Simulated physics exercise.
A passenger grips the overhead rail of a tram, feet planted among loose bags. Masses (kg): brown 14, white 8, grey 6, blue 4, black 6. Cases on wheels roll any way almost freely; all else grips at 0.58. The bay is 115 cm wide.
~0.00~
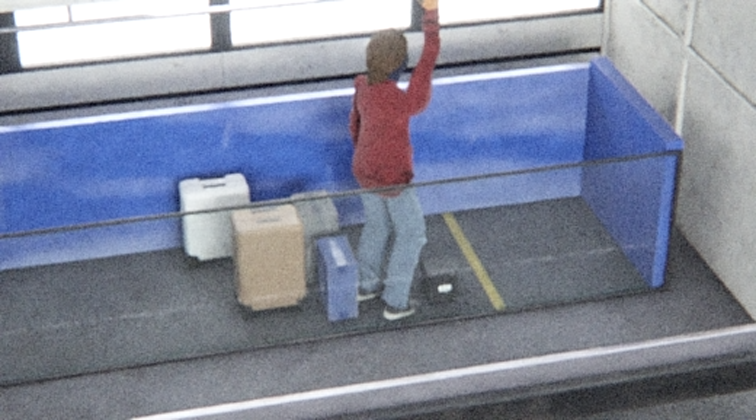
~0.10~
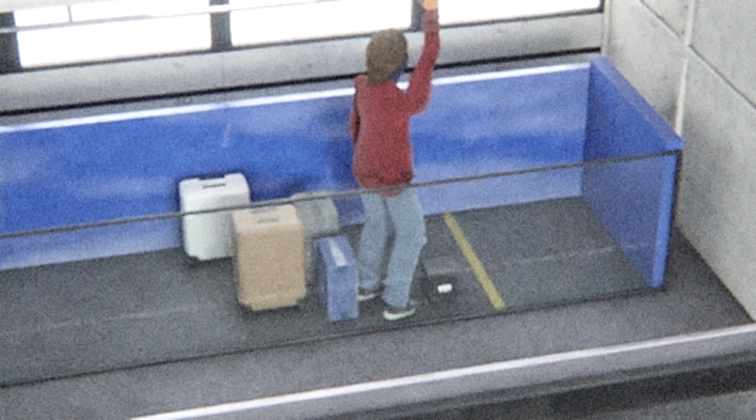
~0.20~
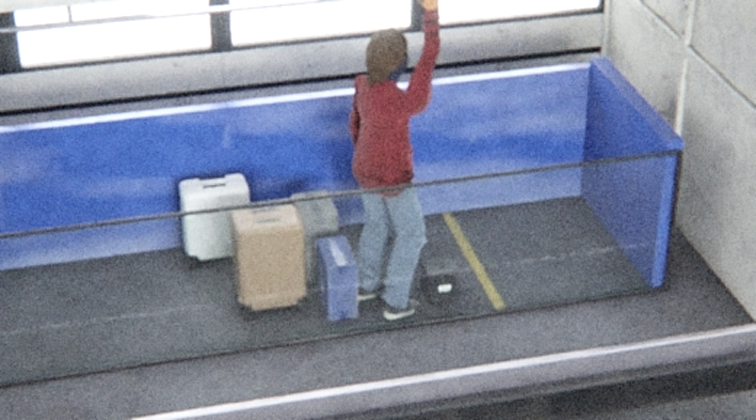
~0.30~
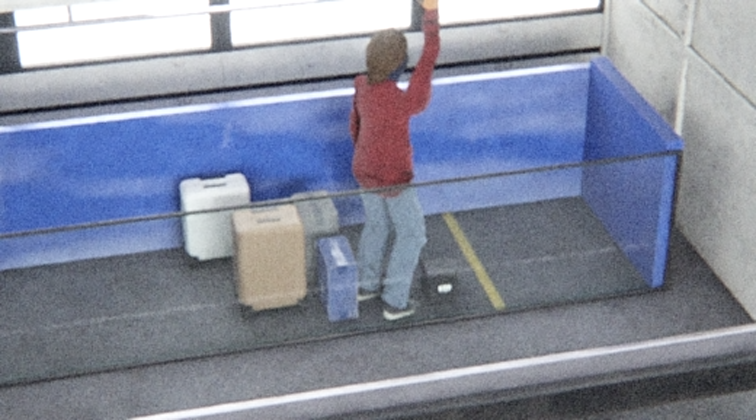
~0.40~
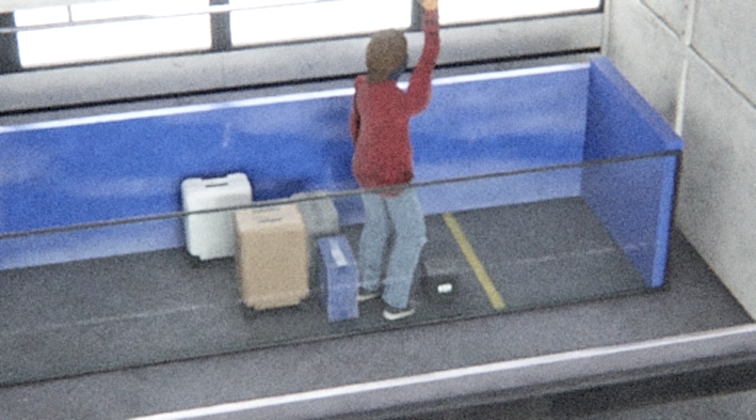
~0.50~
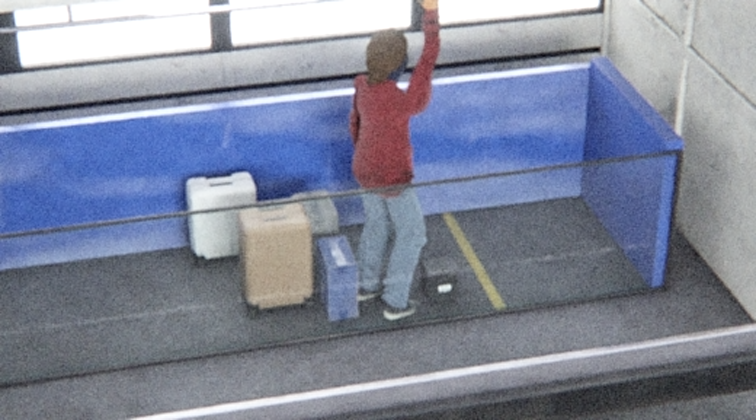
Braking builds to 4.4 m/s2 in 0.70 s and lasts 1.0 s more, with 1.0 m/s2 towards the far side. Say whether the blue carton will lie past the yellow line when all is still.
The blue carton halts before the yellow line.
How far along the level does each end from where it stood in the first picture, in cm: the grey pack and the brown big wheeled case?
Moved: Grey pack 90, brown big wheeled case 110.
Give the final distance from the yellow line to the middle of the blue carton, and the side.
Some 85 cm short of it.
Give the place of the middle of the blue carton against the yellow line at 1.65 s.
Some 85 cm short of it.
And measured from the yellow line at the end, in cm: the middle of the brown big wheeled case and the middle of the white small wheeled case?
Brown big wheeled case 30 short, white small wheeled case 70 past.
After 0.75 s the blue carton is 85 cm short of the yellow line, tilted 0°, near (344, 277) in the last picture's view; the brown big wheeled case 112 cm short of the yellow line, tilted 0°.
After 1.15 s the blue carton is 86 cm short of the yellow line, tilted 0°, near (341, 275) in the last picture's view.
After 1.65 s the blue carton is 87 cm short of the yellow line, tilted 0°, near (339, 274) in the last picture's view.
When all is still (2.7 s), brown big wheeled case stops short of the yellow line; white small wheeled case crosses the yellow line; blue carton stops short of the yellow line; black tub stops short of the yellow line.
